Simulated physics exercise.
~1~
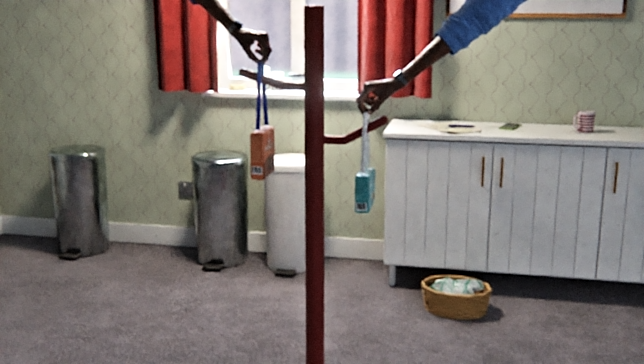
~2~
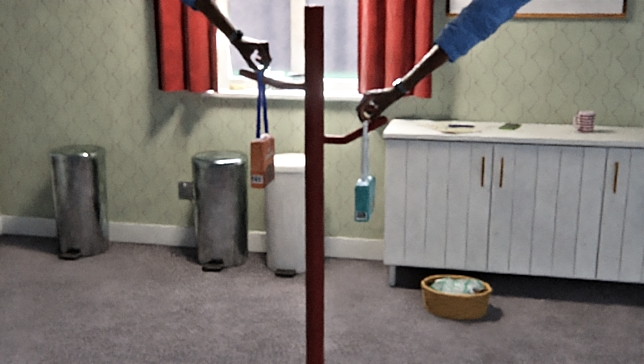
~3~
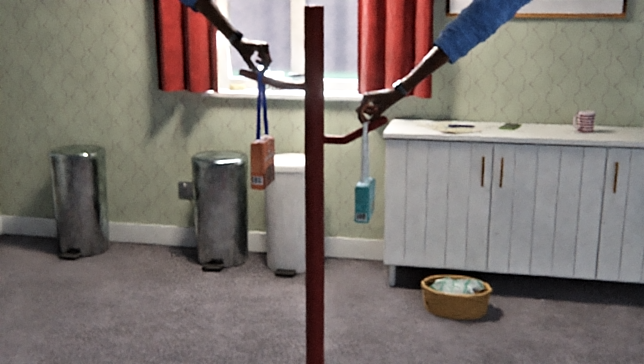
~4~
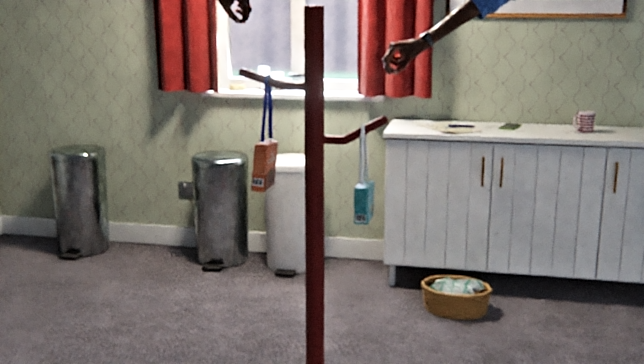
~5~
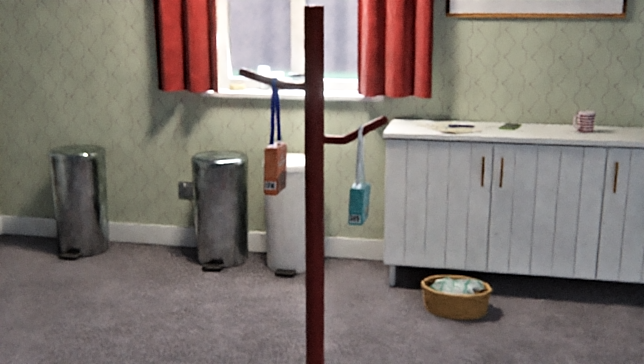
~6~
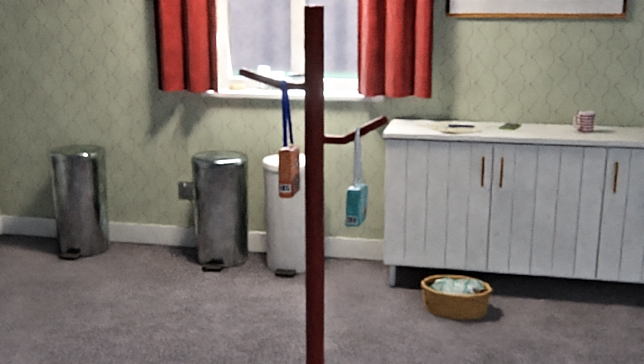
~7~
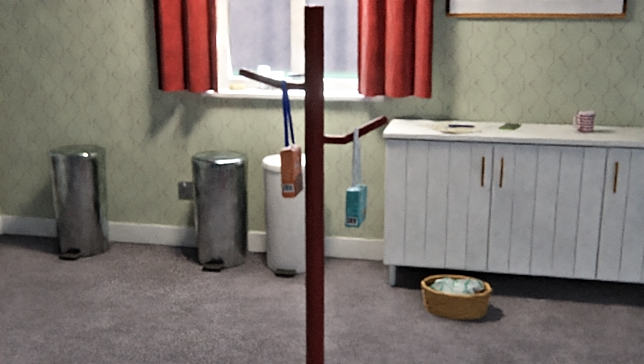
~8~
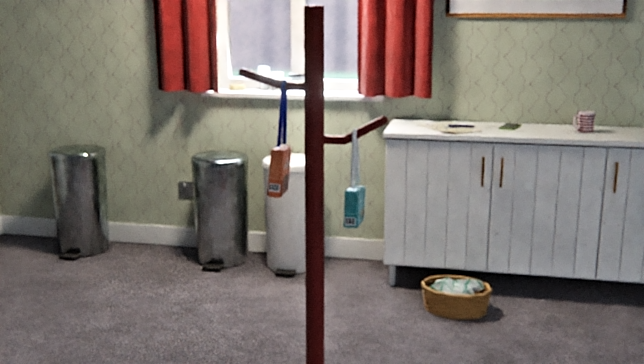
Two hands lowered an orange pouch and a turquoise pouch by their loops onto the pegs of a dark red post, then let go and drew away. The orange one slid right toward the post and swayed slightly, and both stayed hanging.
